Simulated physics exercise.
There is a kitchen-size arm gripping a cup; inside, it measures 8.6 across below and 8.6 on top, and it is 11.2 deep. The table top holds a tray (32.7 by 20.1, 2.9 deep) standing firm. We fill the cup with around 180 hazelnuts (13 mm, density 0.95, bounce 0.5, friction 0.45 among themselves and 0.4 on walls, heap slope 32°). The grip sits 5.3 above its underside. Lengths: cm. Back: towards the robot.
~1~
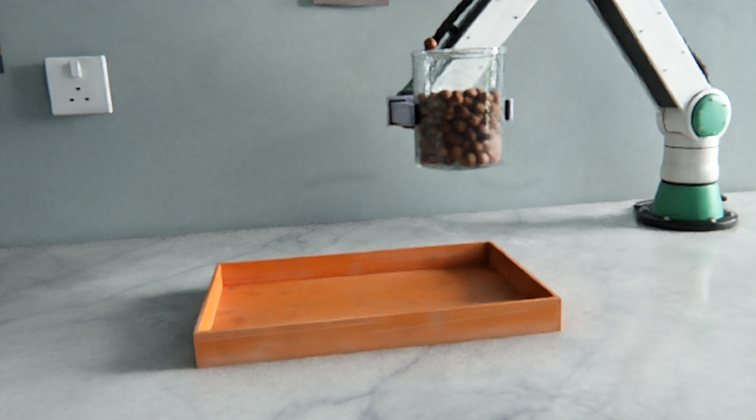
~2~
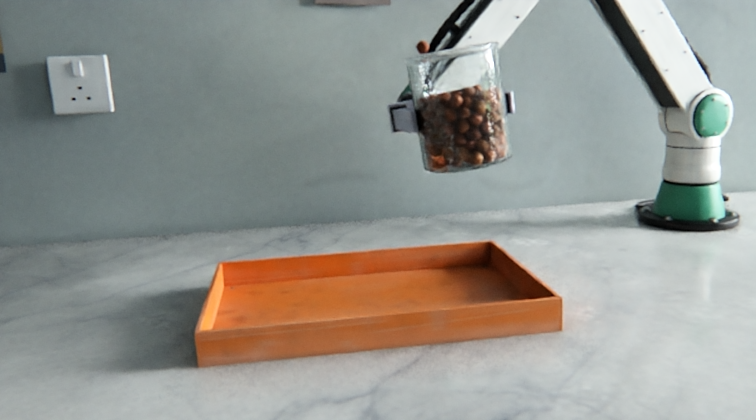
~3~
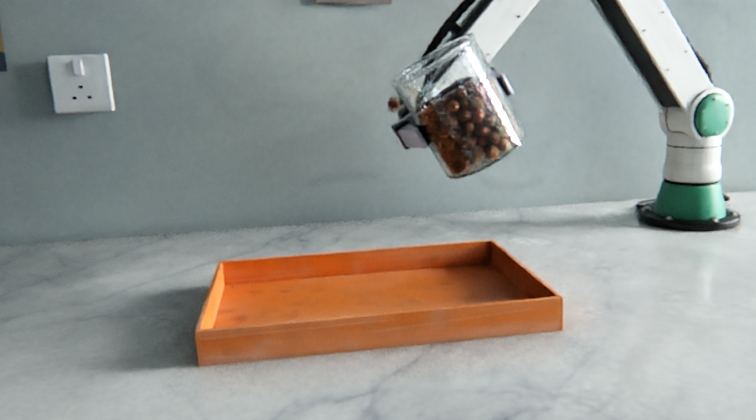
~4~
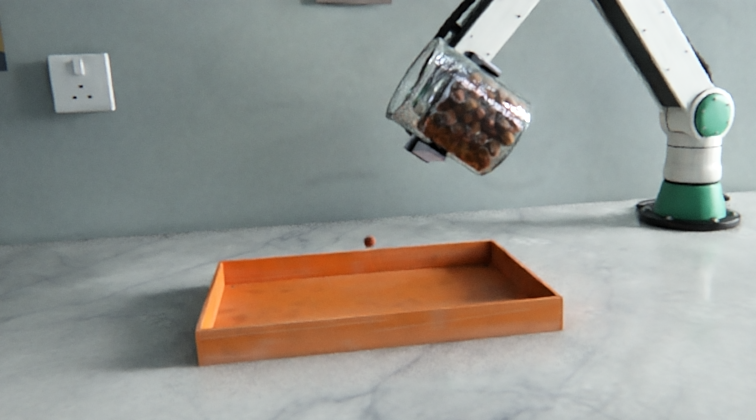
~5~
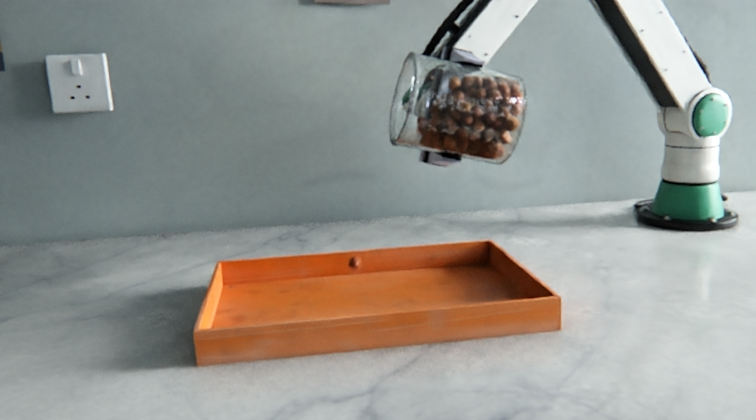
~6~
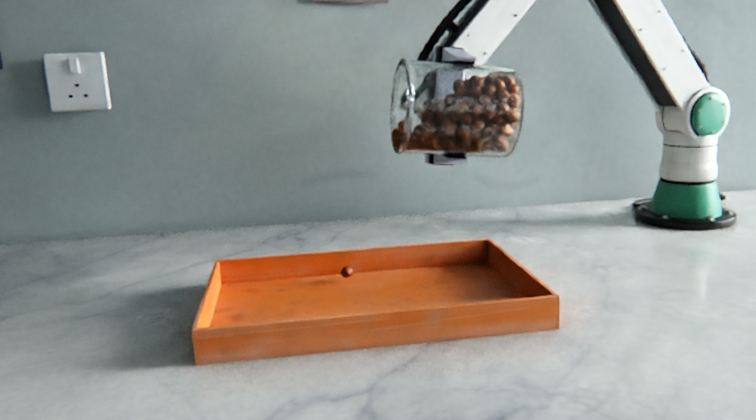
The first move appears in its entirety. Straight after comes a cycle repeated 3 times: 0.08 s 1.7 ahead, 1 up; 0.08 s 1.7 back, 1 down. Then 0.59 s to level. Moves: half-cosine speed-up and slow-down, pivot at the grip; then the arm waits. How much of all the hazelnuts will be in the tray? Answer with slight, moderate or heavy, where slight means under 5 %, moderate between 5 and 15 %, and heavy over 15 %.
Heavy, over 15 %.
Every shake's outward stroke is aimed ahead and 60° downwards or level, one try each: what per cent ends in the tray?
You'd get about 10 per cent with the first setting and about 45 per cent with the second.
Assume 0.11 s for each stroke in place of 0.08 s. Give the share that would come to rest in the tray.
That change gives some 40 percent.
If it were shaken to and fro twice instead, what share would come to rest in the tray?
Then roughly 40 percent.
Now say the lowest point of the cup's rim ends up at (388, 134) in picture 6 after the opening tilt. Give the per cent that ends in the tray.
Roughly 20 per cent.
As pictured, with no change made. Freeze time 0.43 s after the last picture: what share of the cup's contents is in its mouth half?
Around 60 in a hundred.
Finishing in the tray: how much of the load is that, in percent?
Estimate: Near 50 %.
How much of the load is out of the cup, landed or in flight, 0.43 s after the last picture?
By then near 35 % is out.
Then, 0.43 s on, tilted 84° forward, highest piece 21 above the table; 122 in the cup, 53 in the tray, 8 in flight or on a rim.
Then, 0.86 s on, tilted 24° forward, highest piece 23 above the table; 92 in the cup, 89 in the tray, 1 on the table or floor, 1 in flight or on a rim.
Then, 1.27 s on, level, highest piece 21 above the table; 92 in the cup, 90 in the tray, 1 on the table or floor.
Then, 2.32 s on, level, highest piece 21 above the table; 92 in the cup, 90 in the tray, 1 on the table or floor.
In the end, 92 in the cup, 90 in the tray, 1 on the table or floor. That is 49 % in the tray.
